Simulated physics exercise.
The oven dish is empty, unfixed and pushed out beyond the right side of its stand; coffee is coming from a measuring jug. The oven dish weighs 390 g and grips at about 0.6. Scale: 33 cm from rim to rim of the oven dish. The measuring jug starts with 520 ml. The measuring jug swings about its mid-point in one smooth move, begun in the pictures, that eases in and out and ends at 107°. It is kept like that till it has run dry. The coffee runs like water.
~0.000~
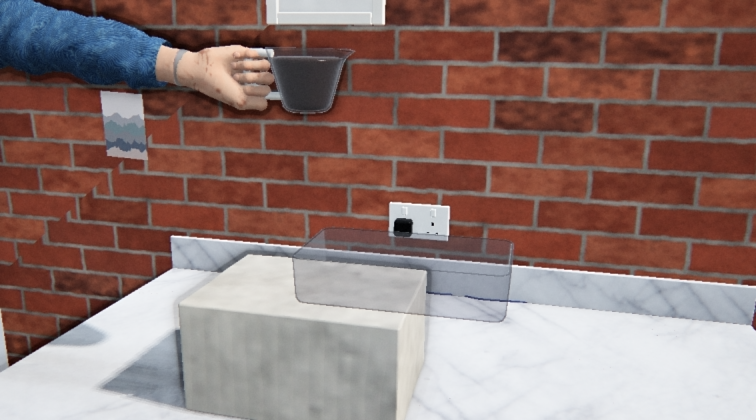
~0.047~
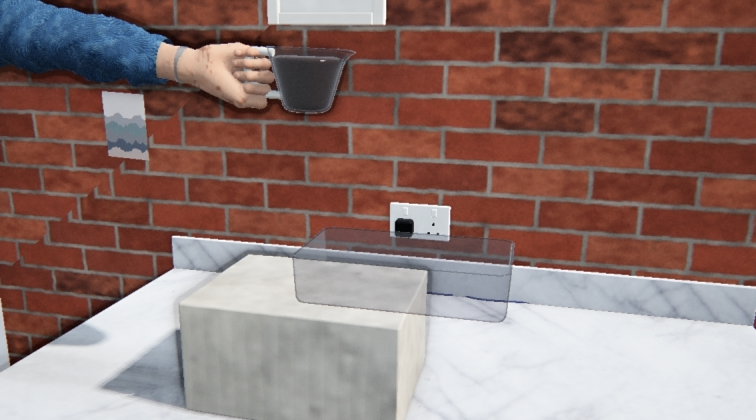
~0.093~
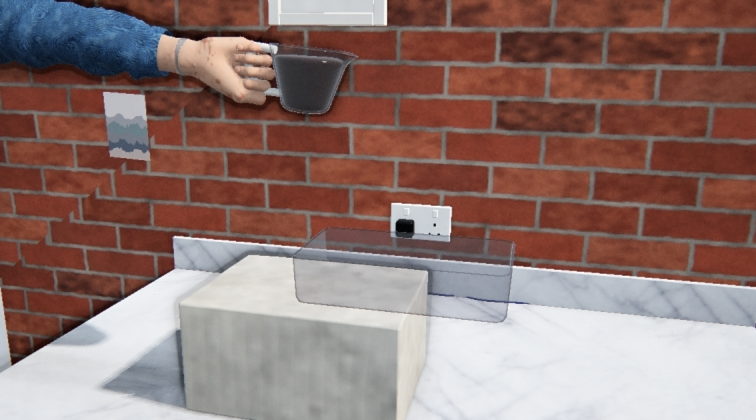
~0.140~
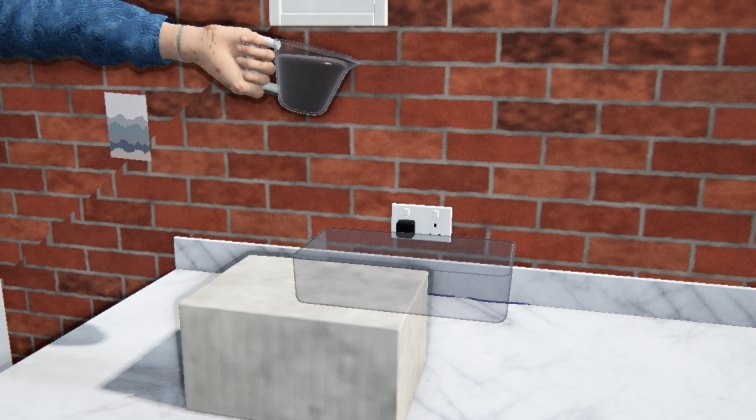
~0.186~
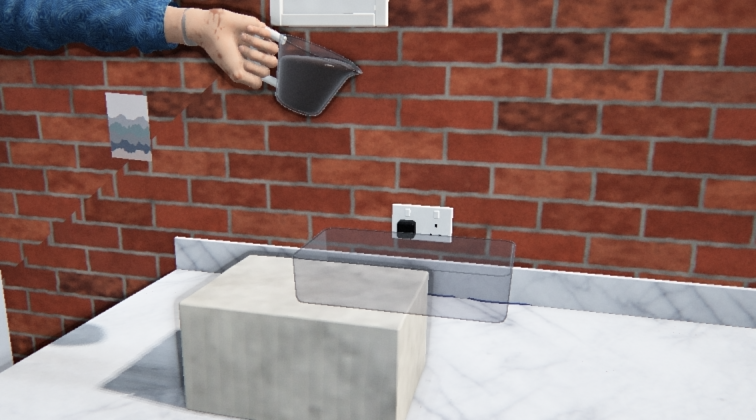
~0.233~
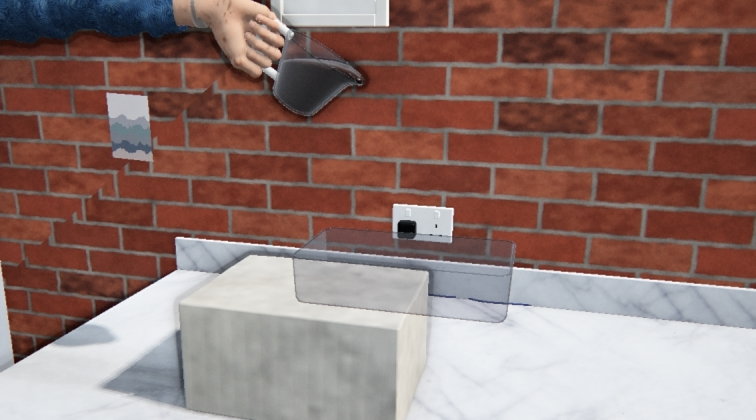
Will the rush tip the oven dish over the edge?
The oven dish remains level.
Then, 0.50 s in, the tilt is 98° and 27 per cent is still to pour; the oven dish lies level with 14 per cent in it.
Then, 0.69 s in, the tilt is 107° and 1 per cent is still to pour; the oven dish lies level with 71 per cent in it.
Then, 0.89 s in, the tilt is 107° and 0 per cent is still to pour; the oven dish lies level with 79 per cent in it.
Then, 1.11 s in, the tilt is 107° and 0 per cent is still to pour; the oven dish lies level with 82 per cent in it.
Finally, the oven dish lies level with 82 per cent in it.
